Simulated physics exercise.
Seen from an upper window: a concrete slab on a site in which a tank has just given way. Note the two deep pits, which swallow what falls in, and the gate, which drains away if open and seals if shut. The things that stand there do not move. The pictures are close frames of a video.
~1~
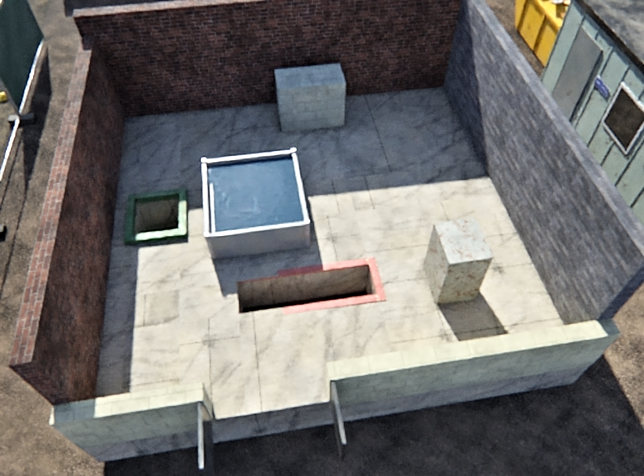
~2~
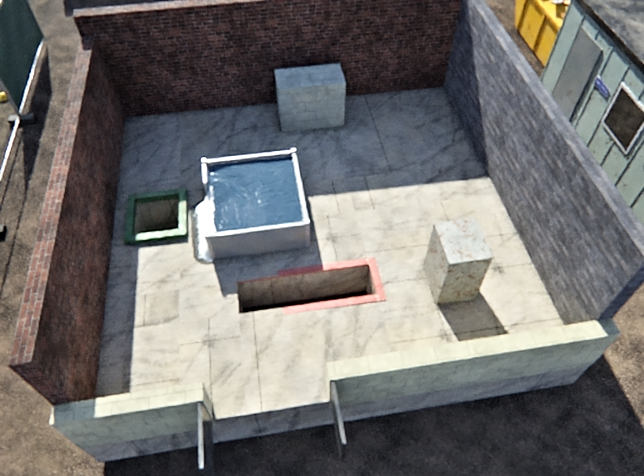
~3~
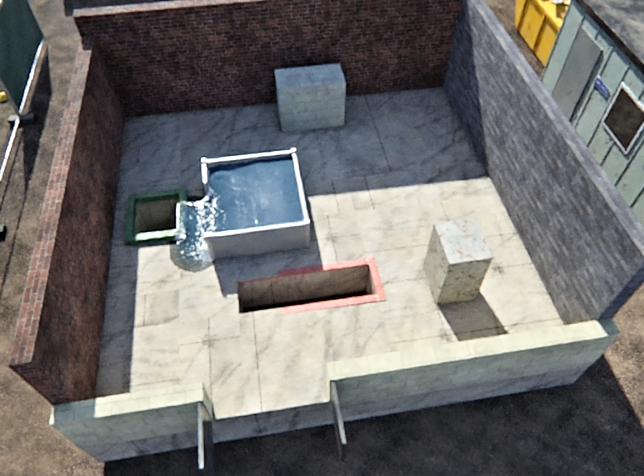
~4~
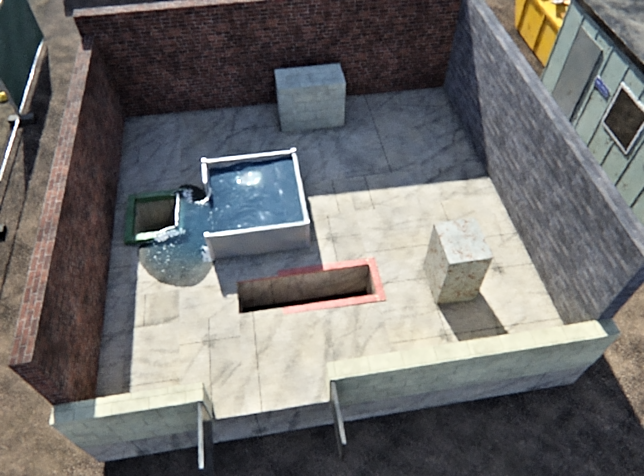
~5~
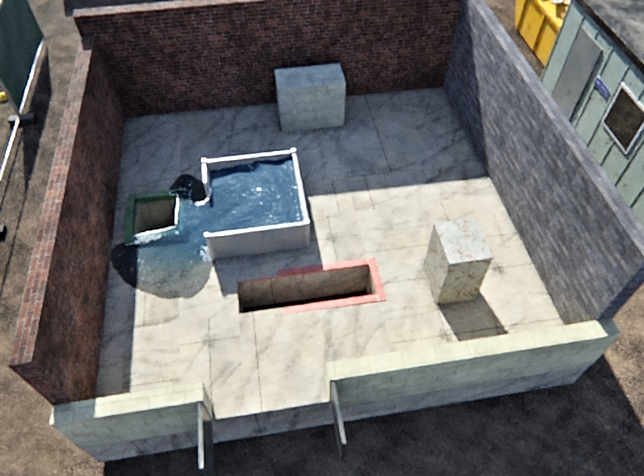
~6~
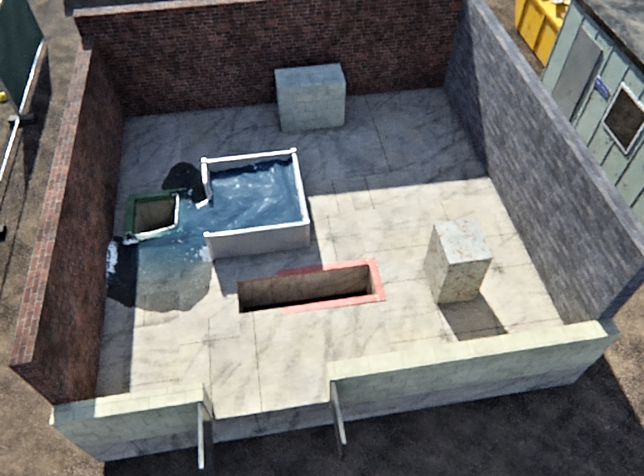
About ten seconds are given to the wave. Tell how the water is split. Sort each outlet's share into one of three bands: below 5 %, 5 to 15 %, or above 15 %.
Shares: The gate gets 5 to 15 %; the green pit gets above 15 %; the red pit gets 5 to 15 %.
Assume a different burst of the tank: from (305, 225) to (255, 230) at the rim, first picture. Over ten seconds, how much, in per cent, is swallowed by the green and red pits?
Near enough: Green 0 percent, red 85 percent.
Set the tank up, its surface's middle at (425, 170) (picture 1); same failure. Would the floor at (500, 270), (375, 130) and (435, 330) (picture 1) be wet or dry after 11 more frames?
Looking at all three, I'd call them bone dry, bone dry, bone dry.
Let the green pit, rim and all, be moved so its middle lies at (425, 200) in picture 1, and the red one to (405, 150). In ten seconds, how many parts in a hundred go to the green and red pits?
Of everything, green catches 0 per cent while red catches 4 per cent.
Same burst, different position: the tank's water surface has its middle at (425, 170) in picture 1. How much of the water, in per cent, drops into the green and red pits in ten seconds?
After ten seconds: Green pit 2 percent, red pit 25 percent.
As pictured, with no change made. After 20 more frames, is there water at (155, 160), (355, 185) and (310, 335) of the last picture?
Soaked, spared, soaked.
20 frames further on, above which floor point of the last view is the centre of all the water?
That puts it at around (204, 250).
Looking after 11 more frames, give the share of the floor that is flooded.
That works out at 20 %.
A moment on, water covers 15 % of the floor; the gate 0 %, the green pit 10 %, the red pit 0 %.
Next, water covers 20 % of the floor; the gate 0 %, the green pit 15 %, the red pit 0 %.
Then, water covers 30 % of the floor; the gate 0 %, the green pit 17 %, the red pit 0 %.
Later, water covers 50 % of the floor; the gate 3 %, the green pit 18 %, the red pit 4 %.
In the end, water covers 65 % of the floor; the gate 7 %, the green pit 18 %, the red pit 9 %.
